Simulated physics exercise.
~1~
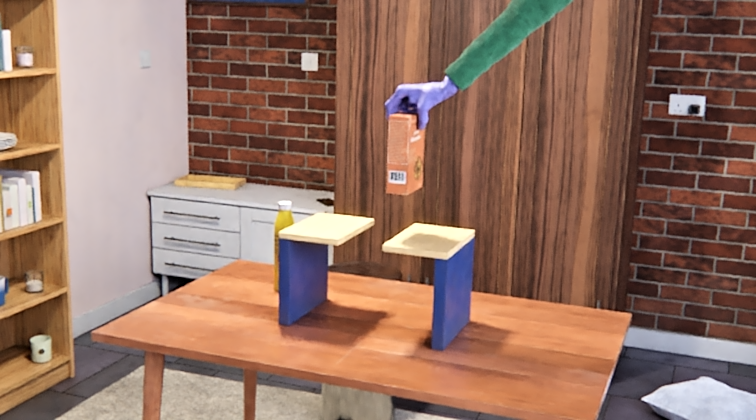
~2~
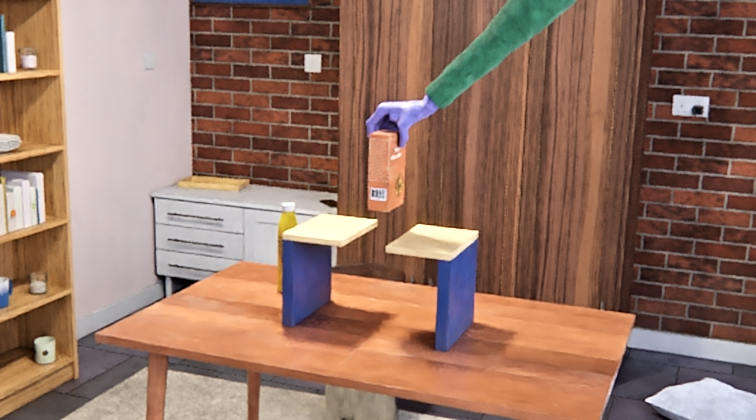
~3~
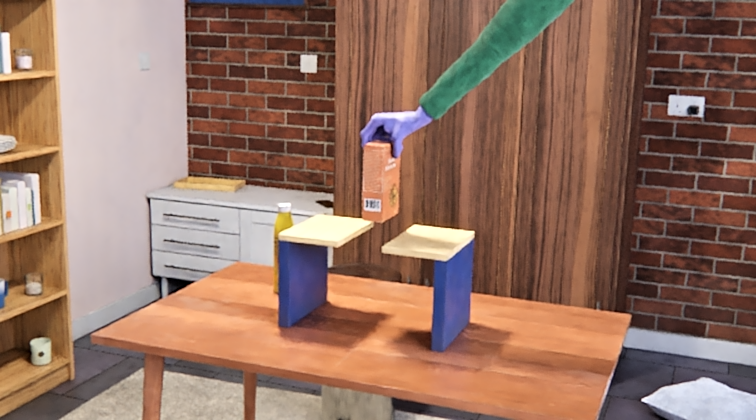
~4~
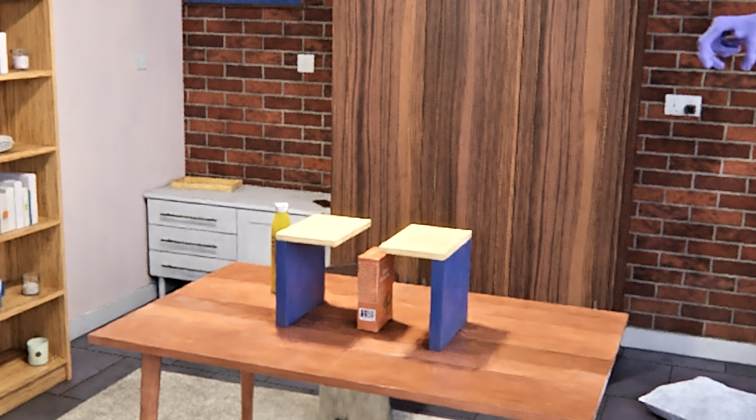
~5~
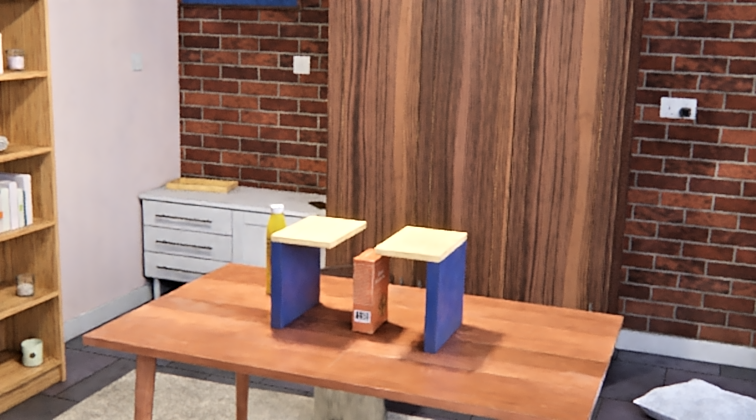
On a wooden table, a gloved hand lowering an orange packet between two blue-legged stands, releasing it to drop upright through the gap.
